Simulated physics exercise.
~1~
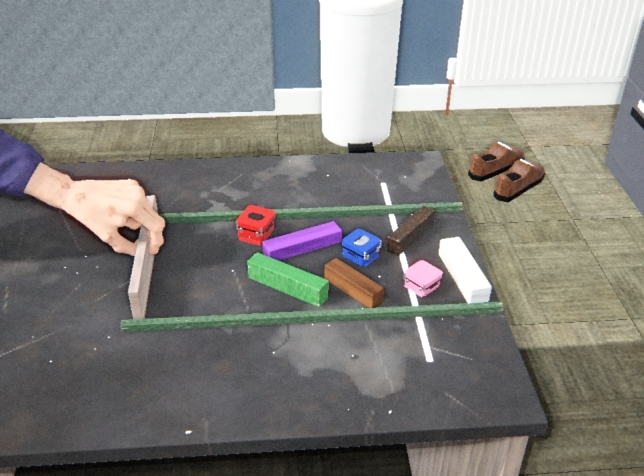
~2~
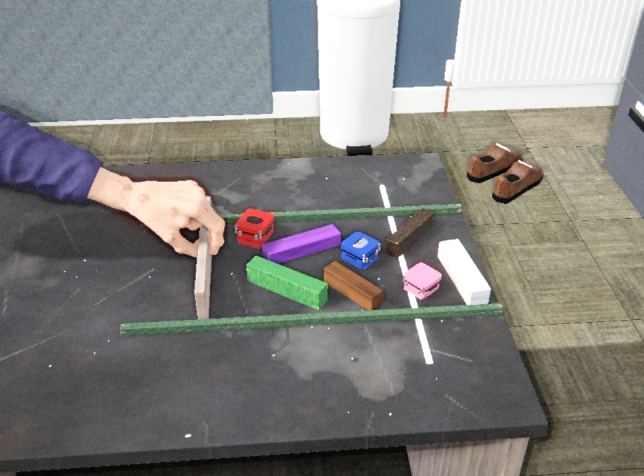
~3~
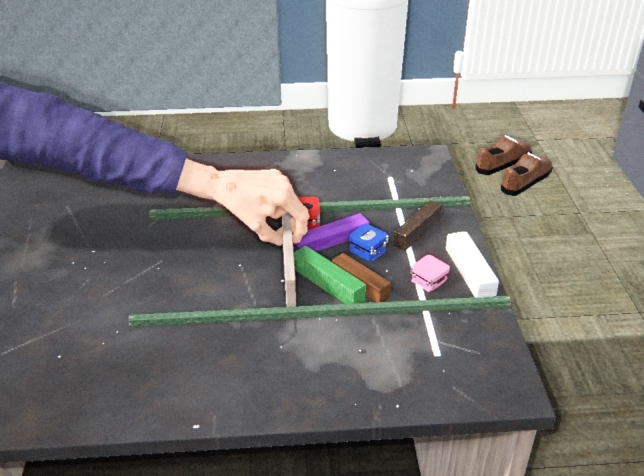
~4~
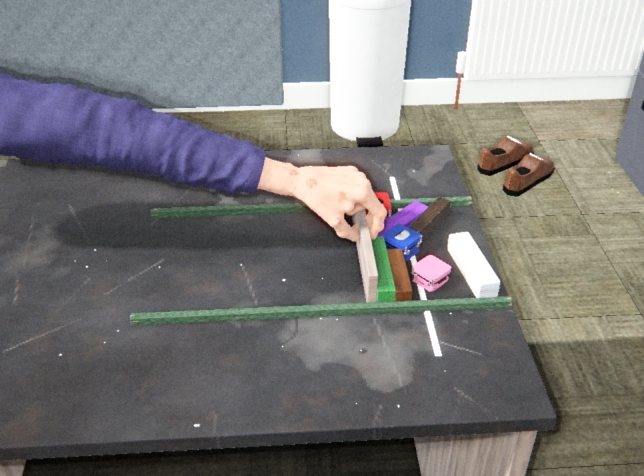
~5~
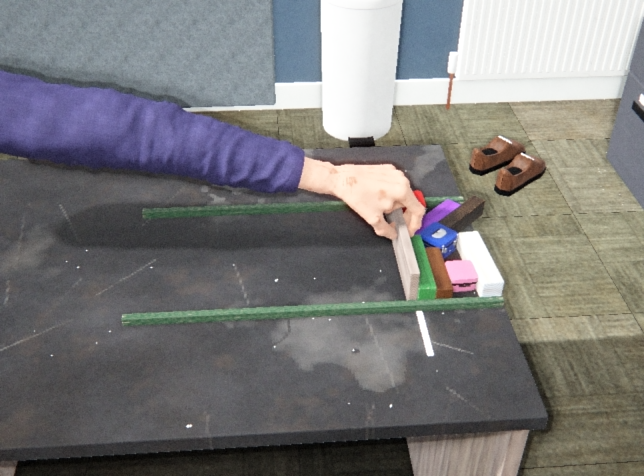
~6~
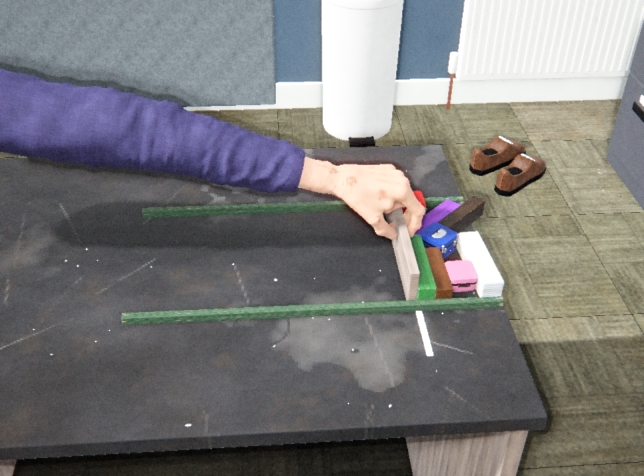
A hand slides a board rightward, bunching colourful blocks near the table's end, and stops.
